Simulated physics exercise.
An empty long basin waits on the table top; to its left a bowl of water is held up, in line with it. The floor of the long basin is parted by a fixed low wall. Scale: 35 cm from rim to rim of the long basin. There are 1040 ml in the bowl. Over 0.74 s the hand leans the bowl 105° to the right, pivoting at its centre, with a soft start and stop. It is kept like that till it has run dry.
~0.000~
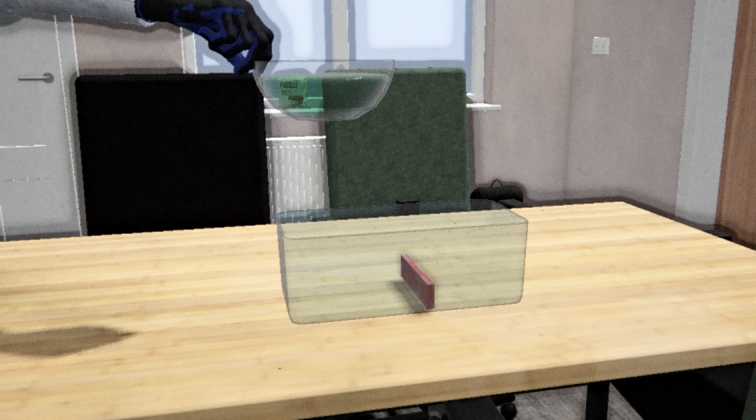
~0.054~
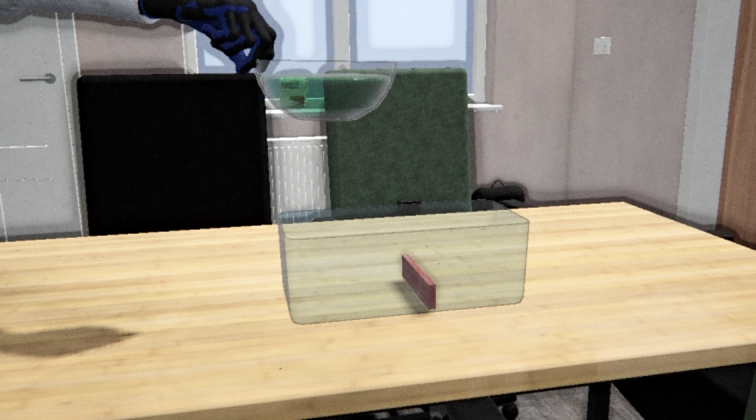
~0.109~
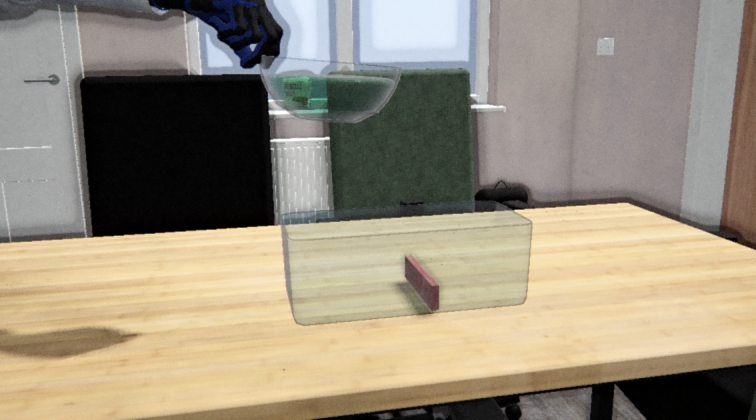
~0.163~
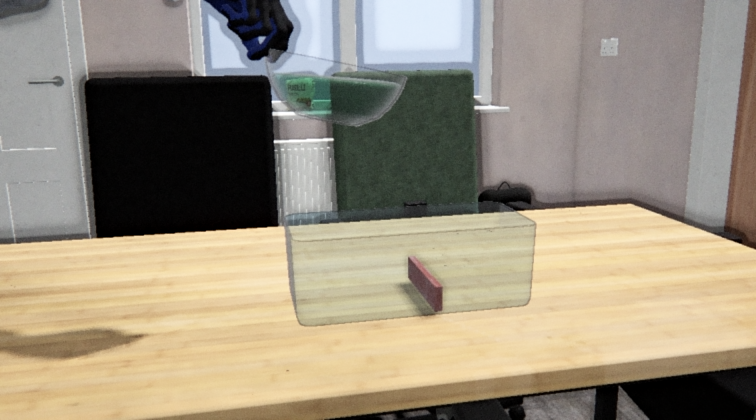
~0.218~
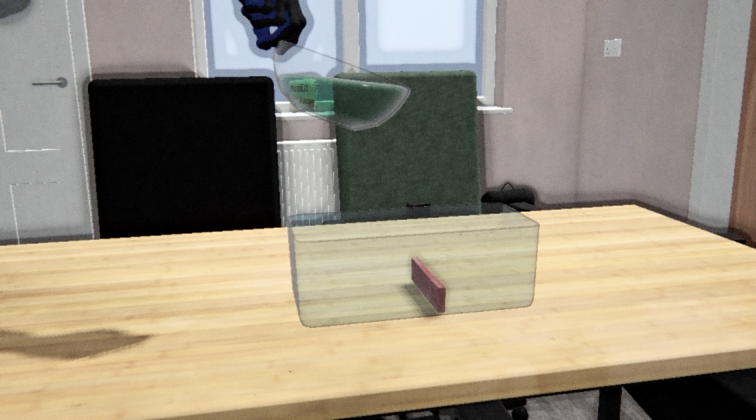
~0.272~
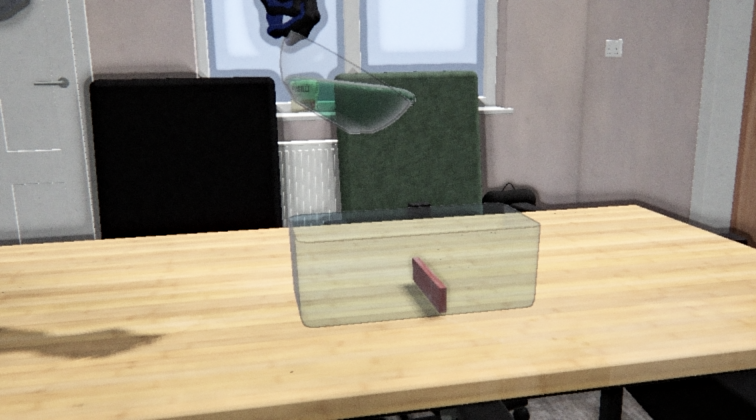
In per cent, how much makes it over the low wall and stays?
Roughly 52 per cent is past the wall.
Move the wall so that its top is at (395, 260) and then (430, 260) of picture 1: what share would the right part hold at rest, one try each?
In turn about 80 and 45 per cent.
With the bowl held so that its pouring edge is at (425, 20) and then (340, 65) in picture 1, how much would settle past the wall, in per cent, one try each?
First 60, then 20 per cent.
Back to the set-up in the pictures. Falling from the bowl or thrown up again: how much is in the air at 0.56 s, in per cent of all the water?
About 52 per cent.
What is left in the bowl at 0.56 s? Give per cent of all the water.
Near 10 in a hundred.
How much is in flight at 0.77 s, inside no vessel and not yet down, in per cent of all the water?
Some 14 per cent.
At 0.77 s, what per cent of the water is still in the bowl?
About 0 per cent.
After 0.56 s the tilt is 91° and 10 per cent is still to pour, 1 is left of the wall and 38 right of it.
After 0.77 s the tilt is 105° and 0 per cent is still to pour, 30 is left of the wall and 55 right of it.
After 1.00 s the tilt is 105° and 0 per cent is still to pour, 38 is left of the wall and 57 right of it.
After 1.24 s the tilt is 105° and 0 per cent is still to pour, 42 is left of the wall and 53 right of it.
In the end 44 per cent lies left of the wall, 52 right of it and 4 outside.
